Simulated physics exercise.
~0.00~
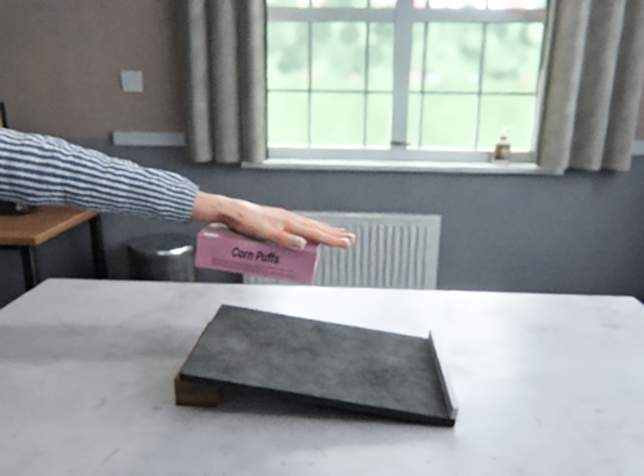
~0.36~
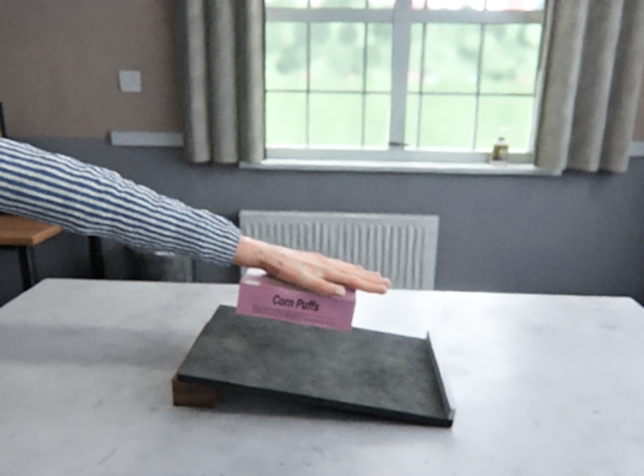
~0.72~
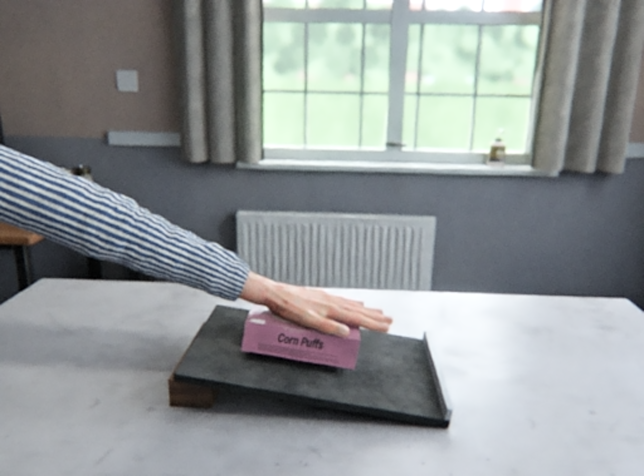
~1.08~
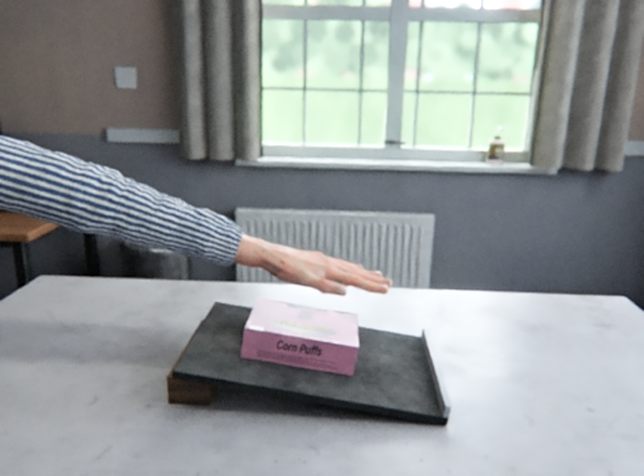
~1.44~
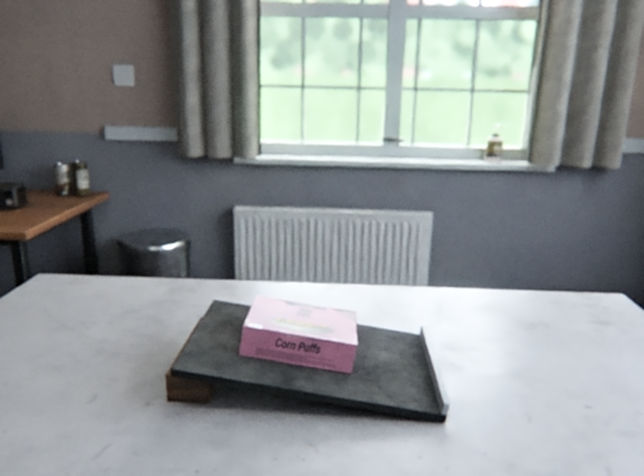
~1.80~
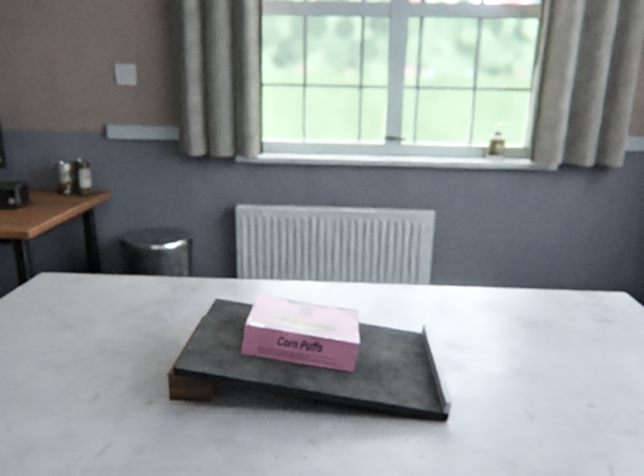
We see a hand in a striped sleeve carry a pink packet right and lower it onto a dark sloping board propped on a wooden block. The hand lets go and withdraws to the left, and the packet stays still on the slope.
